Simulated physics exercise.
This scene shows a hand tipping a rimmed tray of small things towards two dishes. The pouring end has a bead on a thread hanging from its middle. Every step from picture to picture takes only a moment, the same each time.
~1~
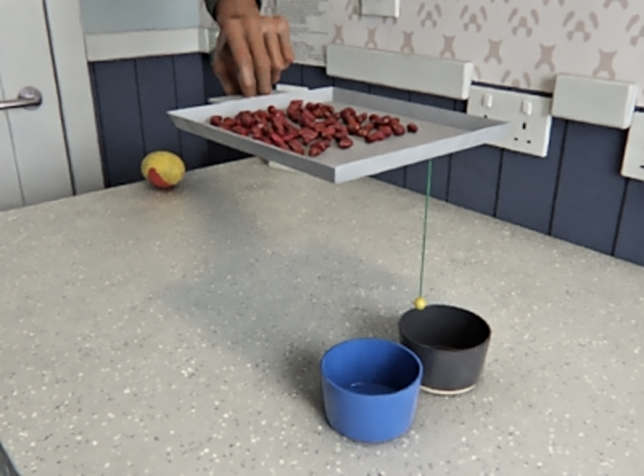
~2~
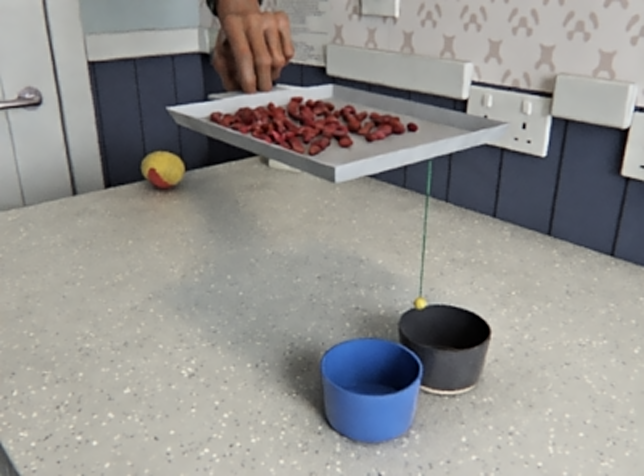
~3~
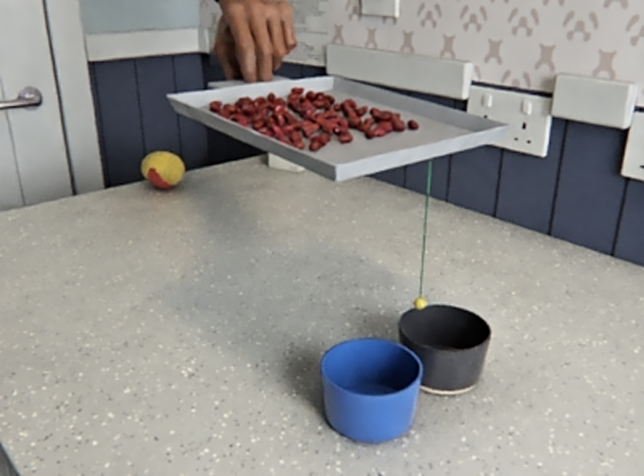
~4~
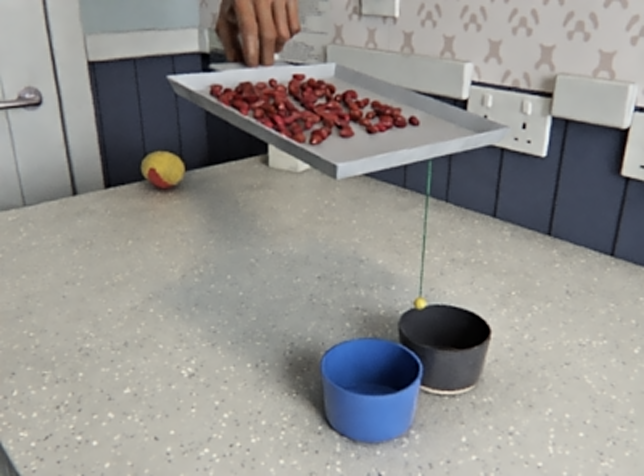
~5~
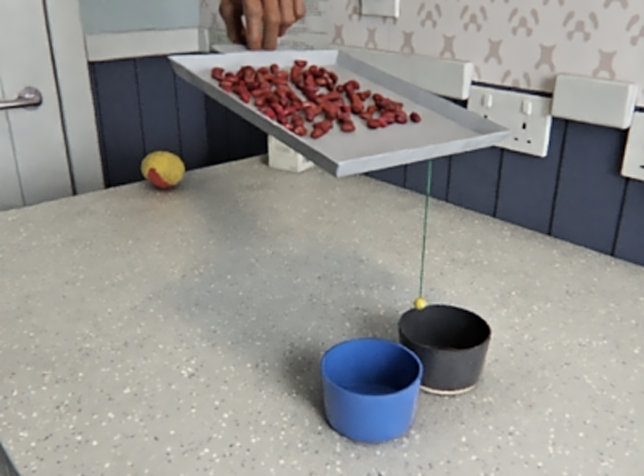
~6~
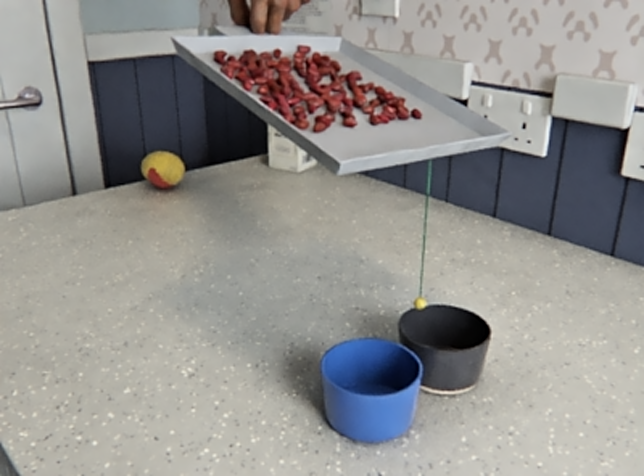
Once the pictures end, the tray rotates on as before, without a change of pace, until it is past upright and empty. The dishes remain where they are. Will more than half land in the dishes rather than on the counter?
No.
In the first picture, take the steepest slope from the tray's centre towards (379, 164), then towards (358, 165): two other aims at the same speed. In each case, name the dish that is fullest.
Try 1: Left-side dish. Try 2: Left-side dish.
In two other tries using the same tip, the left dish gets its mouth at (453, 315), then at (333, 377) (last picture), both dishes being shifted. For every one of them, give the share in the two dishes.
It works out to 50 percent and then 10 percent.
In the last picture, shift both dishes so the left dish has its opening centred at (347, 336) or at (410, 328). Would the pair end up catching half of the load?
At place one a lesser share; at place two a lesser share.
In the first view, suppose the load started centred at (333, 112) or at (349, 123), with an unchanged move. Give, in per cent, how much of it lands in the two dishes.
20 and 30 per cent.
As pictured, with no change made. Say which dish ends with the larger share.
Answer: The one at right.
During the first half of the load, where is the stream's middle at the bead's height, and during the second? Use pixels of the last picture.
It passes near (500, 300) first and then near (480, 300).
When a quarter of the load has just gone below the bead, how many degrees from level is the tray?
Roughly 65°.
Shortly afterwards, tray tipped steeply; near two thirds on the tray; only a few in the left dish; only a few in the right dish; only a few outside both; near a third in the air.
Next, tray tipped past a quarter turn; only a few in the left dish; near a quarter in the right dish; near half outside both; near a quarter in the air.
Some moments later, tray tipped past a quarter turn; only a few in the left dish; near a quarter in the right dish; near two thirds outside both.
In the end, tray tipped past a quarter turn; only a few in the left dish; near a quarter in the right dish; near two thirds outside both.
